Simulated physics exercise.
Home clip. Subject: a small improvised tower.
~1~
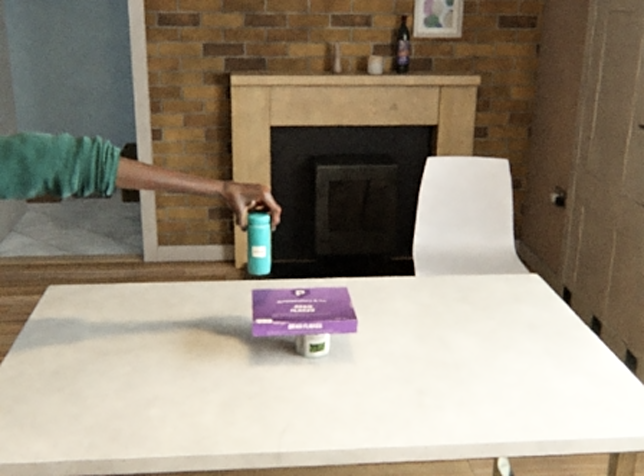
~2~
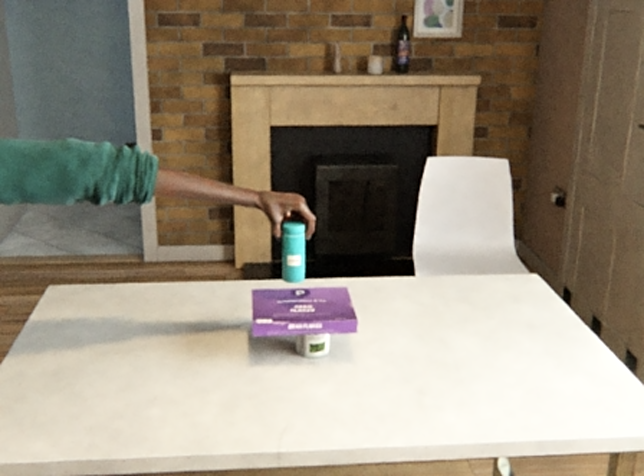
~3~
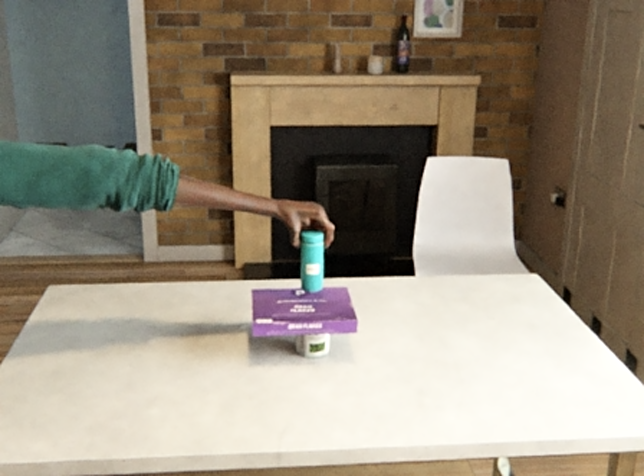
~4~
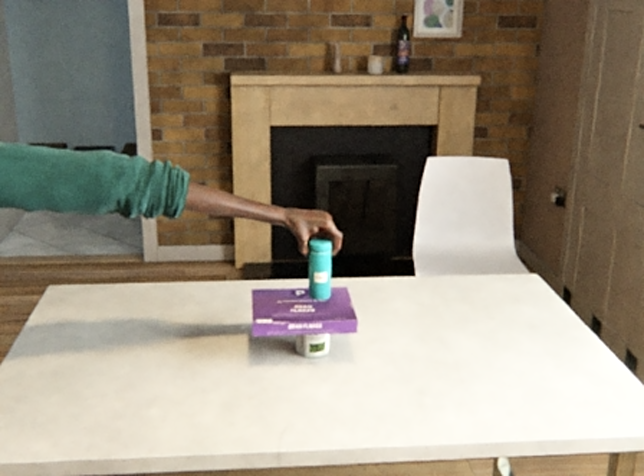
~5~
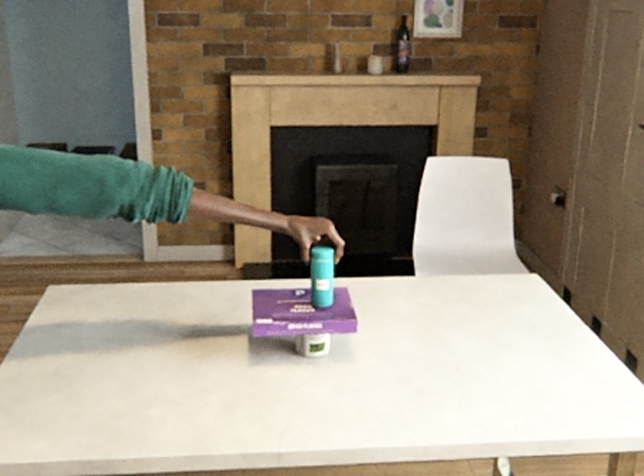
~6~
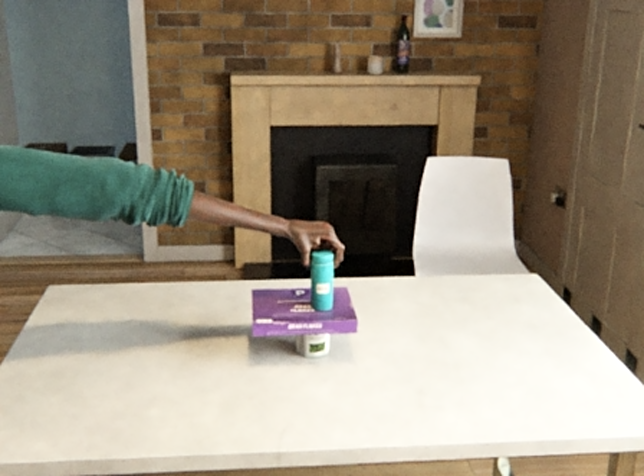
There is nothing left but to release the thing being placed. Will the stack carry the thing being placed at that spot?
In the end it turns out fine, really.
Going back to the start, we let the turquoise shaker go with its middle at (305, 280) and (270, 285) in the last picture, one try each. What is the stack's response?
Well, the first time it stays put, and the second time it goes over.
Then, 0.20 s on from there, no change.
Then, 0.50 s on from there, turquoise shaker resting near (322, 280).
In the end, all 3 unmoved. At the end, from the last picture's camera, turquoise shaker near (322, 280). The stack stays up.
